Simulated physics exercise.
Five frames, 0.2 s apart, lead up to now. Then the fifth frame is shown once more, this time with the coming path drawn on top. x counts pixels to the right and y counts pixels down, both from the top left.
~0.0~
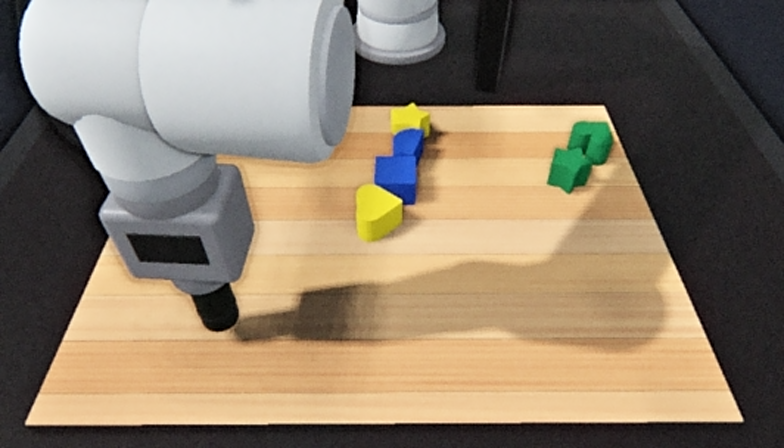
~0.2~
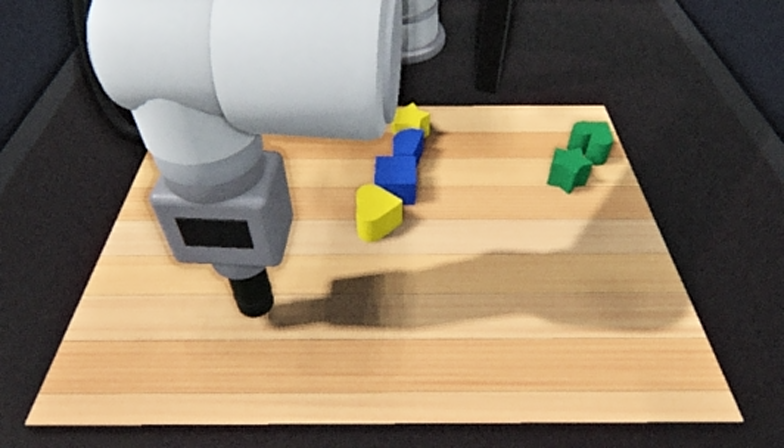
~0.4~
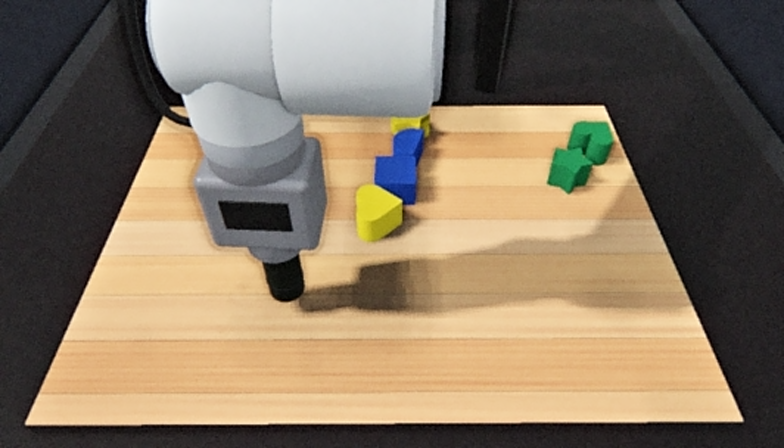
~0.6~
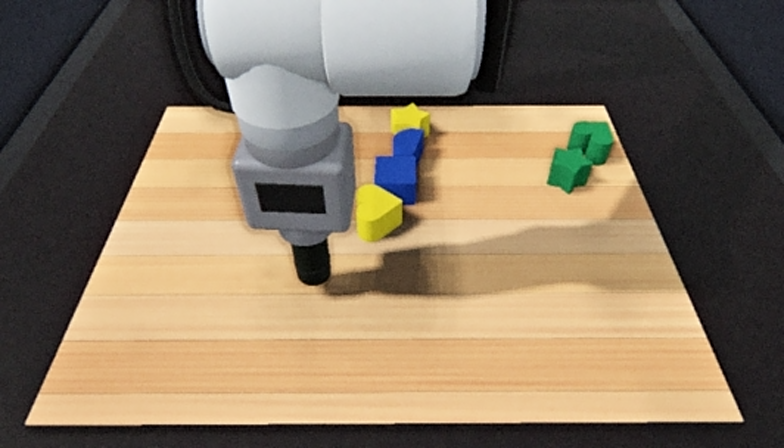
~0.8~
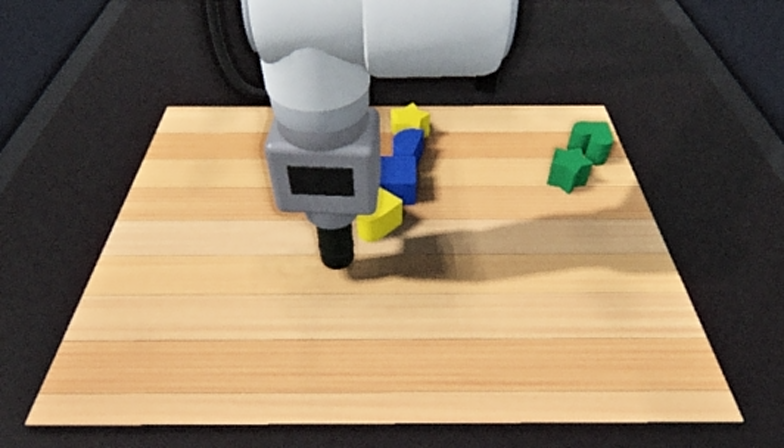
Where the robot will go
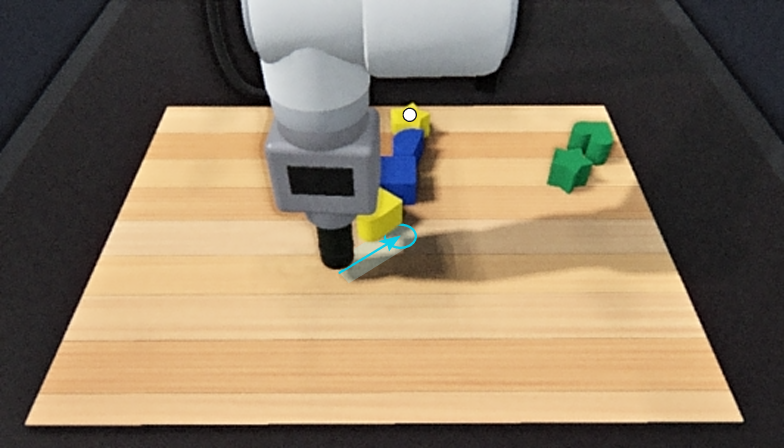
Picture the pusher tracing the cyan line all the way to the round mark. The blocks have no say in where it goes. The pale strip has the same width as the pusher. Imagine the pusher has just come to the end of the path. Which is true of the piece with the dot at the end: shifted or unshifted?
The piece with the dot does not move.
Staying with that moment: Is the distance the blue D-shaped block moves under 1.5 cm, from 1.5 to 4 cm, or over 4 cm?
It shifts under 1.5 cm.
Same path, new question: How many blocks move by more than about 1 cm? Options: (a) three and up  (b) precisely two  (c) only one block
My pick is c.
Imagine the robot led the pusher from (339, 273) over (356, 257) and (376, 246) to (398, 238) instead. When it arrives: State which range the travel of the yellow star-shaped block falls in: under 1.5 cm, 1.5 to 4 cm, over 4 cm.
Distance: Less than 1.5 cm.
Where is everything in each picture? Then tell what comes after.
In the first picture, lower end of the pusher at (222, 318), tops of blocks, yellow heart block at (375, 202), blue square at (395, 169), blue D-shaped block at (408, 139), yellow star-shaped block at (410, 115).
In the second picture, pusher at (257, 304), blocks as before.
In the third picture, pusher at (288, 289), blocks as before.
In the fourth picture, pusher at (315, 274), blocks as before.
In the fifth picture, pusher at (338, 258), yellow heart block partly hidden, blue square at (395, 169), blue D-shaped block at (408, 139), yellow star-shaped block at (410, 115).
The drawn path runs from (339, 273) to (400, 236); the dot is on the yellow star-shaped block.
The first path, step by step. Halfway along, pusher at (370, 239); nothing pushed yet.
At the end, pusher at (401, 221); yellow heart block at (379, 190), turned 25° anticlockwise; blue square at (394, 165), turned 15° clockwise; blue D-shaped block not moved; yellow star-shaped block not moved.
